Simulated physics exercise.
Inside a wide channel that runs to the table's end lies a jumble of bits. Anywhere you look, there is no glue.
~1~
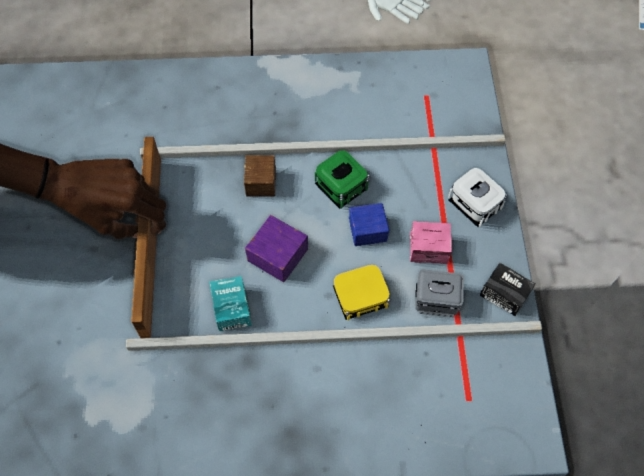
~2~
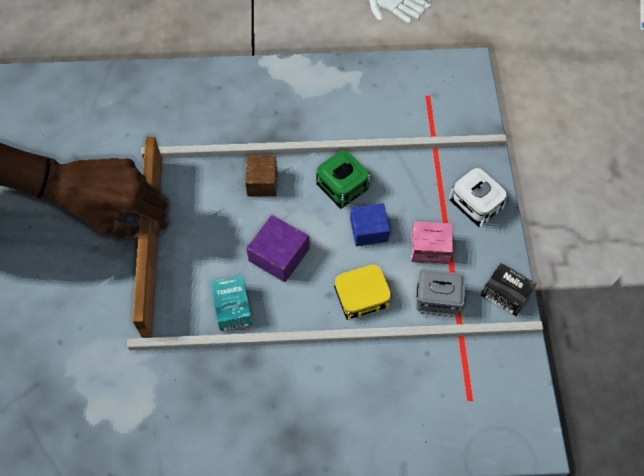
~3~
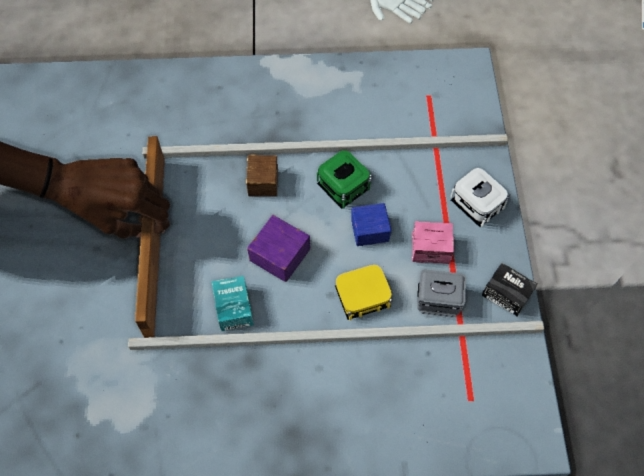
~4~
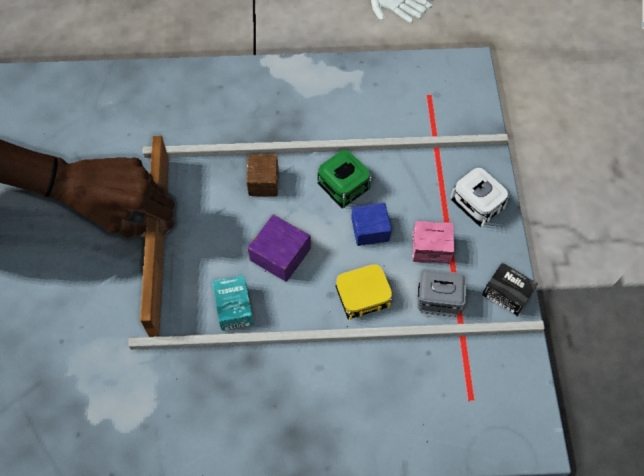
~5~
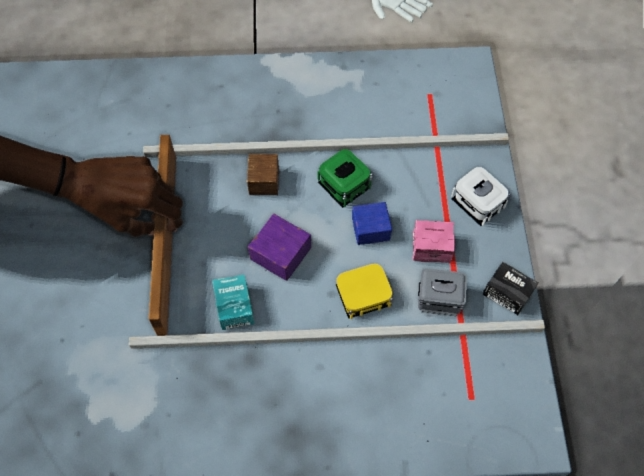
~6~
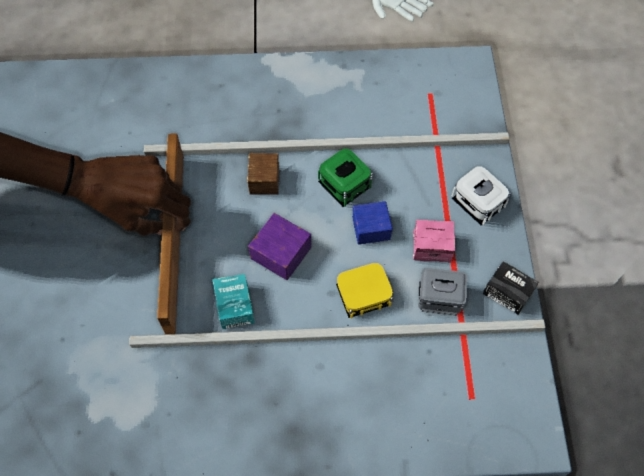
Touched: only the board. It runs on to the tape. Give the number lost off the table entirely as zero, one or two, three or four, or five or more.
Lost off the table: Three or four.
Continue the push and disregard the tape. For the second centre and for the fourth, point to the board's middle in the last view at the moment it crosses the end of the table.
The first puts it near (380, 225), the next near (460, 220).
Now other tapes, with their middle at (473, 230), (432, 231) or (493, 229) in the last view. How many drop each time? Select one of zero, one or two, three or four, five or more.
In turn: Five or over, just one or two, 5 or more.
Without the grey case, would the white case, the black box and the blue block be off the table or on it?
So: The white case goes down, the black box goes down, the blue block does not drop.
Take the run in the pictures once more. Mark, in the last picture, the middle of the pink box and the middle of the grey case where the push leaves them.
The first comes to rest at (517, 252), and the second at (529, 288).
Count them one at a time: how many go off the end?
The total is 3.
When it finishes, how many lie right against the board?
Looks like 3 of them, all told.
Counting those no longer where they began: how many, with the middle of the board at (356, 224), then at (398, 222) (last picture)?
At the first spot 8, then 10.
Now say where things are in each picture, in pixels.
In the first frame, black box (507, 289); white case (477, 197); grey case (439, 294); board (148, 234); tape (446, 233).
In the second frame, white case (478, 197); purple block (278, 249).
In the third frame, grey case (441, 293); yellow case (363, 292).
In the fourth frame, black box (510, 289); board (156, 233).
In the fifth frame, white case (480, 196); turquoise box (233, 302).
In the sixth frame, black box (510, 288); white case (481, 195); grey case (442, 292); board (171, 231); tape (449, 231).
Soon after, none off yet; black box at rest near (510, 288); white case at rest near (481, 195); grey case at rest near (442, 292).
After that, none off yet; black box at rest near (510, 288); white case at rest near (481, 195); grey case moving near (446, 291).
And then, two off so far; black box off the edge near (508, 421); white case displaced a little near (502, 194); grey case displaced about its own width near (490, 293).
In the end, the number that fall off is three or four; gone, turquoise box, white case and black box.
